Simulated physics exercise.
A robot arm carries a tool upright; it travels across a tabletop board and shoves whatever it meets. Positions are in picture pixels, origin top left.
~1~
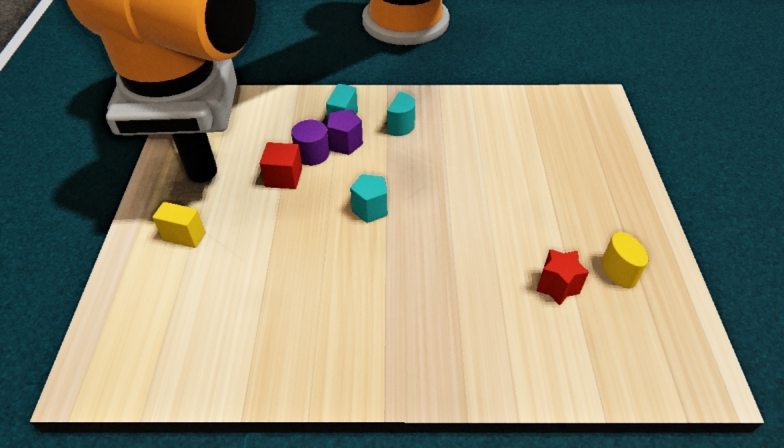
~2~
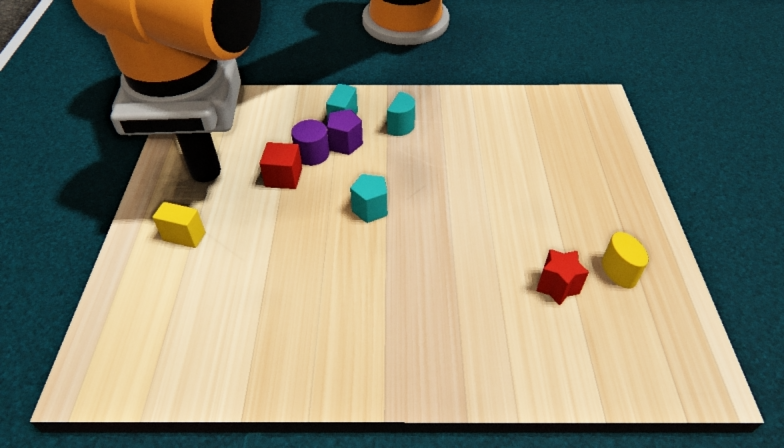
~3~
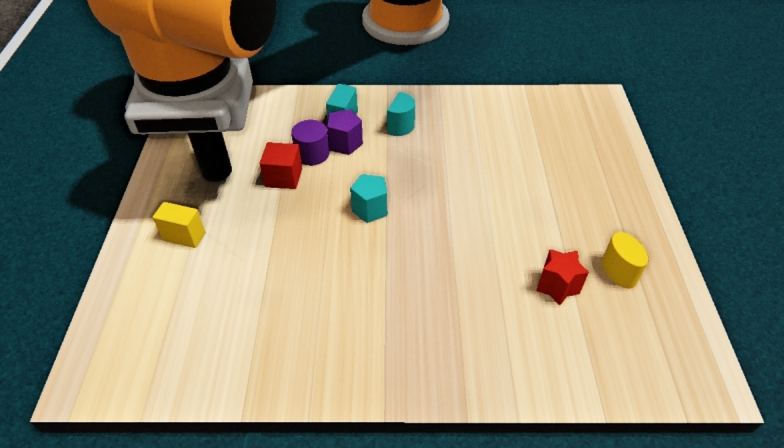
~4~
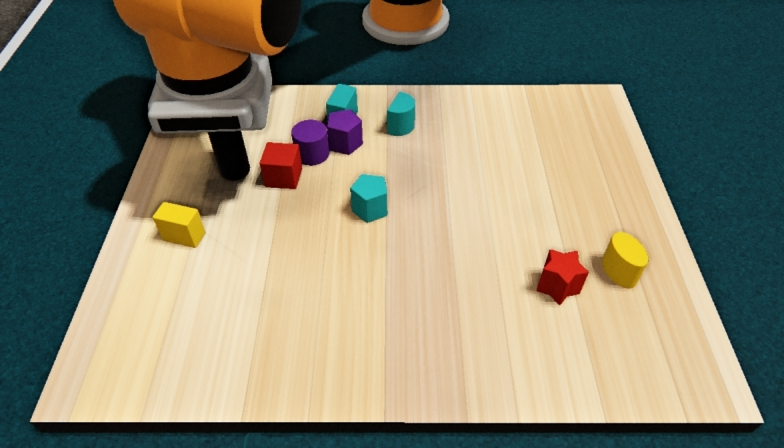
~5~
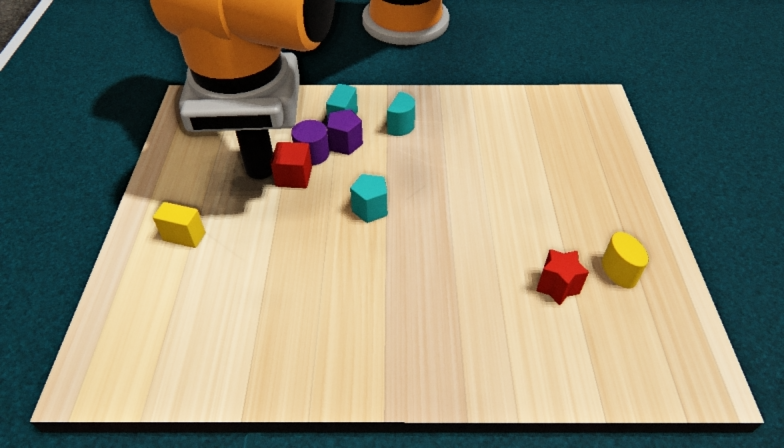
A robot arm moves right across the board and nudges the red block slightly right.
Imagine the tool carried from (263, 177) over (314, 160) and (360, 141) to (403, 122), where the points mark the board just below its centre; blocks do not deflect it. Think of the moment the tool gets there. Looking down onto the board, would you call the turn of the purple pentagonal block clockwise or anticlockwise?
It goes round the way clock hands do.
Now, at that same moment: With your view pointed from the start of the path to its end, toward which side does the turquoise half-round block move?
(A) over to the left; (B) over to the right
The one that fits is B, over to the right.
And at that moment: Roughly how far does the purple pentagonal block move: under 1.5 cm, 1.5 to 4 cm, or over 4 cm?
It moves quite far, over 4 cm.
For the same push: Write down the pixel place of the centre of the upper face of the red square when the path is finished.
The middle of its upper face will lie at (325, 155).
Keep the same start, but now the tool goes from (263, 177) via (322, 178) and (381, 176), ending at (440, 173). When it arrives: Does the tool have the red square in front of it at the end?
Answer: Yes.
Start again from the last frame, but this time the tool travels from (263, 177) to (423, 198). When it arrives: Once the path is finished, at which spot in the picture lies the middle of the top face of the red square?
The answer is (388, 146).
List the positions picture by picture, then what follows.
In the first frame, tool's lower end (203, 173); red square (279, 153); purple disc (309, 130); purple pentagonal block (343, 120); turquoise half-round block (402, 102).
In the second frame, tool (206, 173); blocks still.
In the third frame, tool (217, 173); blocks still.
In the fourth frame, tool (236, 172); blocks still.
In the fifth frame, tool (261, 170); red square (290, 153); purple disc (309, 130); purple pentagonal block (343, 120); turquoise half-round block (402, 102).
The first path, step by step. One third of the way, tool (313, 153); red square (324, 155), turned 40° clockwise; purple disc (334, 120); purple pentagonal block (367, 110).
Two thirds of the way, tool (360, 134); red square (325, 155), turned 45° clockwise; purple disc (366, 97); purple pentagonal block (400, 94), turned 85° clockwise; turquoise half-round block (425, 101).
At the end, tool (403, 116); red square (325, 155), turned 45° clockwise; purple disc (376, 87); purple pentagonal block (415, 82), turned 130° clockwise; turquoise half-round block (428, 102).
